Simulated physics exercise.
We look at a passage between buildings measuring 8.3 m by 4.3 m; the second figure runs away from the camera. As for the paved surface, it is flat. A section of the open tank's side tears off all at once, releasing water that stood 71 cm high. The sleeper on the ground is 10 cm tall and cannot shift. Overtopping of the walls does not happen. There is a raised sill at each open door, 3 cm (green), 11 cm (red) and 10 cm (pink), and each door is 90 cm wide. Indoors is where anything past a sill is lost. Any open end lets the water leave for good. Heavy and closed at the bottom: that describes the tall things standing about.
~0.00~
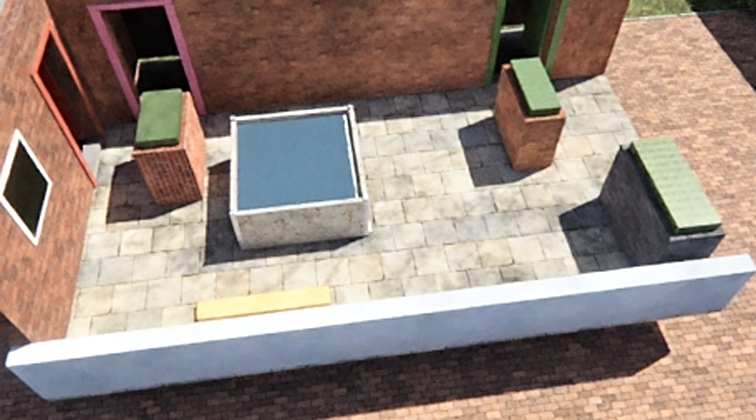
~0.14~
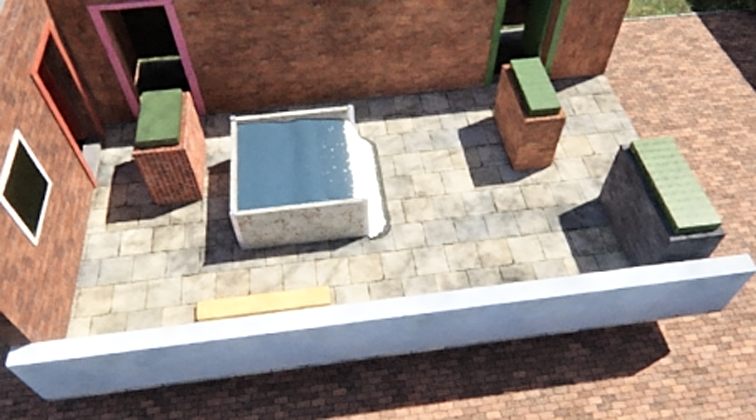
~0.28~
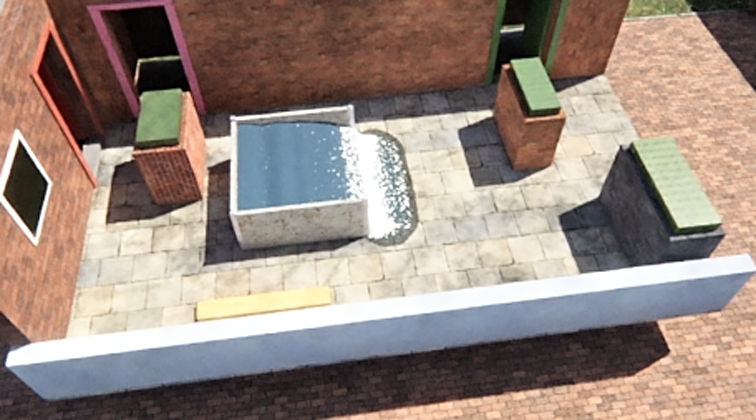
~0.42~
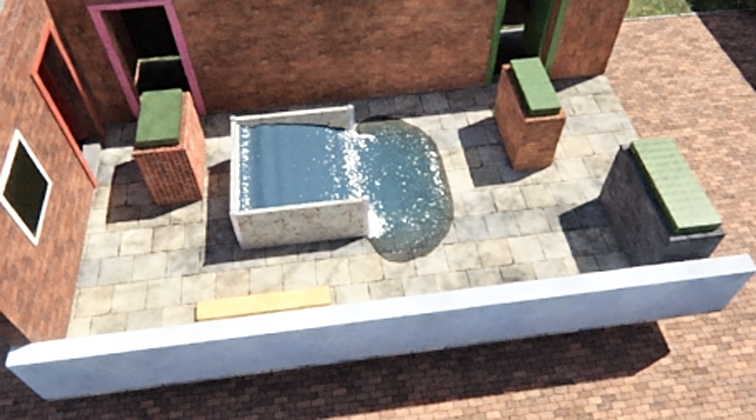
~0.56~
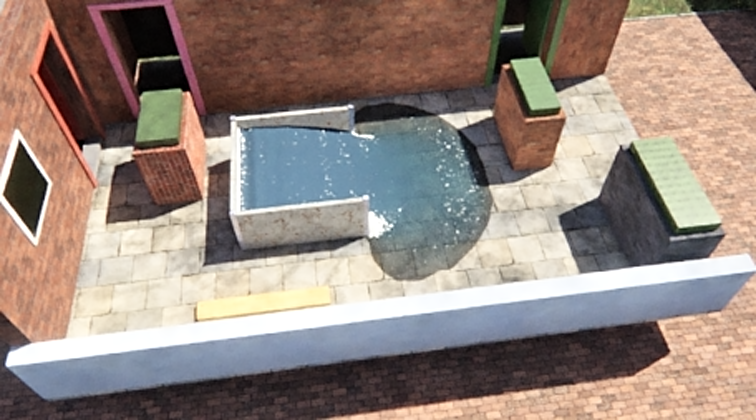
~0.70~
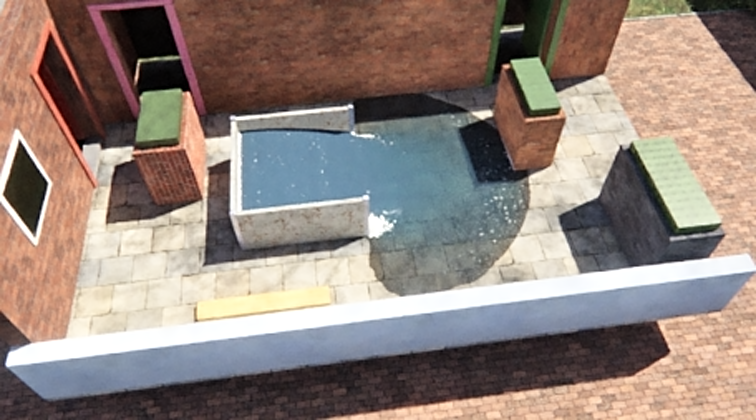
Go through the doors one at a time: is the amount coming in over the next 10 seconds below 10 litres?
The green door will beat the limit, the red door will not hit the limit, the pink door will not hit the limit.
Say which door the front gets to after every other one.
That's the red door.
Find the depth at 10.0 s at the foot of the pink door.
Average: ~ 4.0 cm.
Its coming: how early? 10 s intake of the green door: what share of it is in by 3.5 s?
I'd say close to 70 percent.
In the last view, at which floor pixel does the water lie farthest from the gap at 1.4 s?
(649, 184).
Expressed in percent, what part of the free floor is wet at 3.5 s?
About 50 per cent.
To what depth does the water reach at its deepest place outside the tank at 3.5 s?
Around 22 centimetres.
After 1.4 s water covers 40 % of the floor and is deepest (38 cm) near (494, 156); green door 11 cm at the sill, 0 L in, red door not reached, pink door not reached.
After 2.2 s water covers 45 % of the floor and is deepest (41 cm) near (621, 285); green door 13 cm at the sill, 36 L in, red door not reached, pink door not reached.
After 3.5 s water covers 50 % of the floor and is deepest (22 cm) near (613, 298); green door 8 cm at the sill, 81 L in, red door not reached, pink door not reached.
After 6.0 s water covers 80 % of the floor and is deepest (12 cm) near (336, 297); green door 6 cm at the sill, 104 L in, red door 2 cm at the sill, 0 L in, pink door 5 cm at the sill, 0 L in.
After 10.0 s water covers 95 % of the floor and is deepest (9 cm) near (143, 194); green door 3 cm at the sill, 118 L in, red door 5 cm at the sill, 0 L in, pink door 4 cm at the sill, 0 L in.
